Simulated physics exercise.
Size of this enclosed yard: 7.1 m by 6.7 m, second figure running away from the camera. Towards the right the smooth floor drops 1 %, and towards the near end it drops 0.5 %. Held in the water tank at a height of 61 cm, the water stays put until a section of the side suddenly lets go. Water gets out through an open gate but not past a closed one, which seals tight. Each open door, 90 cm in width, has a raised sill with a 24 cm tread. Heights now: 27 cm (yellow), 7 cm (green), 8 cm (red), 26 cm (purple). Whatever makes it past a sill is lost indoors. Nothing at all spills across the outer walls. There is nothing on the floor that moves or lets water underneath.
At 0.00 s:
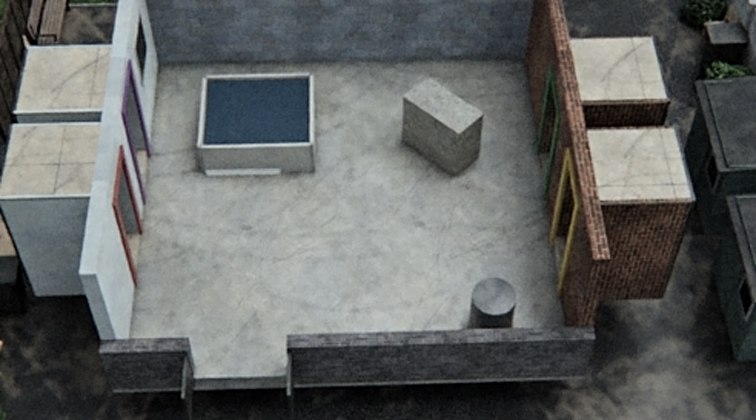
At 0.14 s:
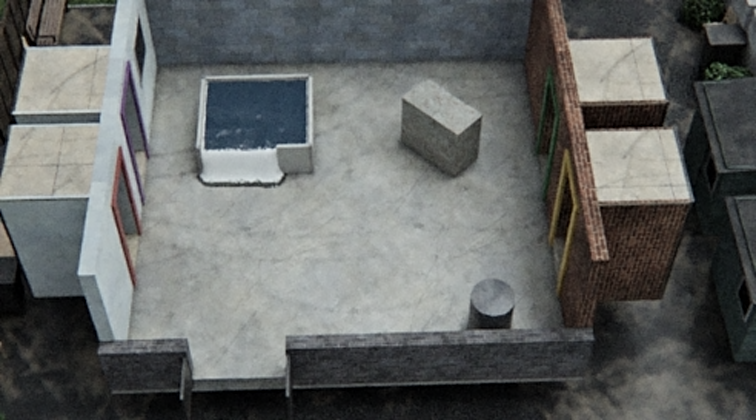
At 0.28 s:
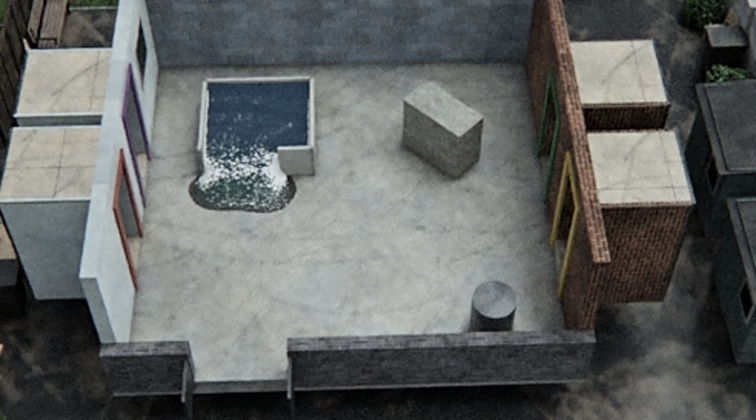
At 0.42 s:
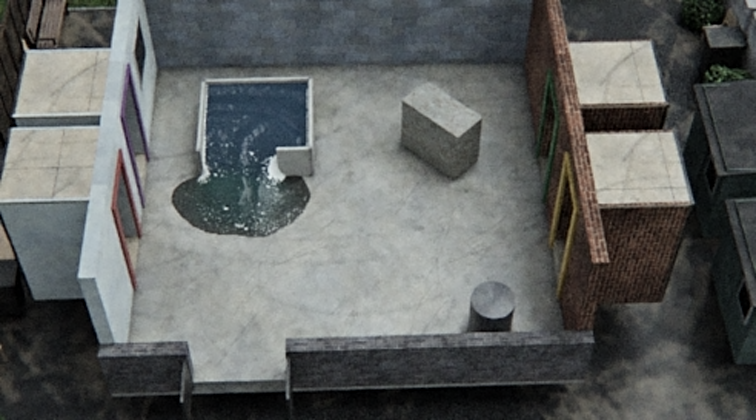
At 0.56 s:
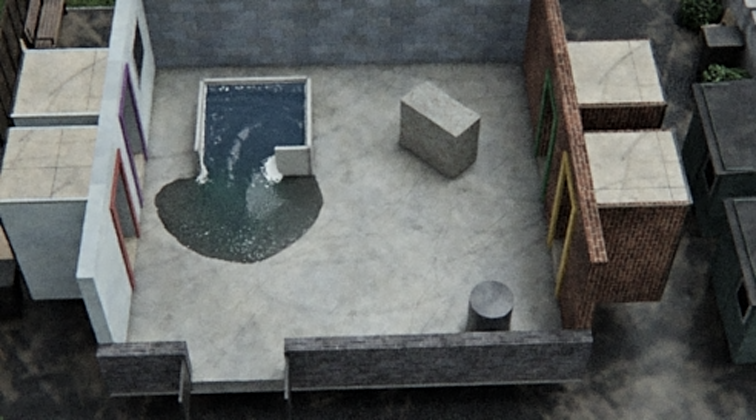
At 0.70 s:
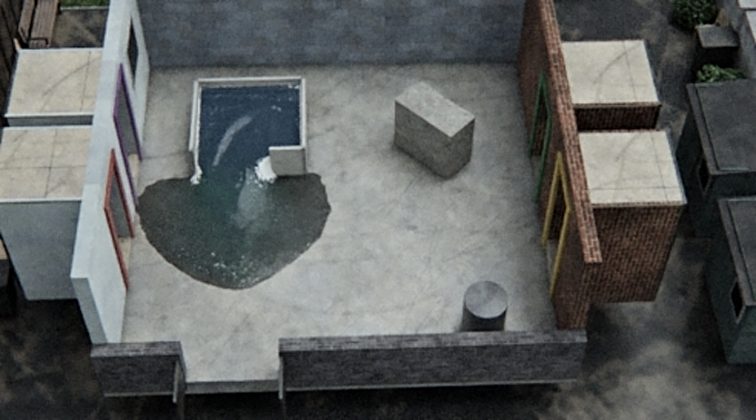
The video shows a high view of a walled yard with a block and a cylinder, where water pours from the front of a rectangular tank and spreads across the pale floor in a widening, dark rounded pool.
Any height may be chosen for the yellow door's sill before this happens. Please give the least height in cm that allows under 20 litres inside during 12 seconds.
It would have to be roughly 5.5 cm high.
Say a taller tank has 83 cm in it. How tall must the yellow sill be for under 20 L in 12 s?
7.5 cm.
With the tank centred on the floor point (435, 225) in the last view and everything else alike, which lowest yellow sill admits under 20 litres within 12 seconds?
In that case about 7.5 cm.
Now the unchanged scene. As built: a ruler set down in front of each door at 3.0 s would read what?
In cm: Yellow 0, green 0, red 11, purple 2.
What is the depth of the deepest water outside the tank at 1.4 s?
Around 28 centimetres.
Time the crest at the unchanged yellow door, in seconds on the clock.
Approximately 7.5 s.
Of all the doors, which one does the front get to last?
Answer: Green.
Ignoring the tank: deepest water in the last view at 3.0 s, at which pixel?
(118, 370).
After 1.4 s water covers 30 % of the floor, deepest (28 cm) near (219, 184); it has not reached the yellow door.
After 3.0 s water covers 35 % of the floor, deepest (27 cm) near (118, 370); it has not reached the yellow door.
After 12.0 s water covers 70 % of the floor, deepest (10 cm) near (558, 359); 7 cm at the yellow door, 0 litres in over its 27 cm sill.
At the yellow door as built, the water arrived by 4.8 s and peaked near 10 cm at 7.4 s.
With a sill of 4.5 cm, 34 litres would have come in within the 12 s; with 6 cm, 16 litres. So under 20 litres takes about 5.5 cm.
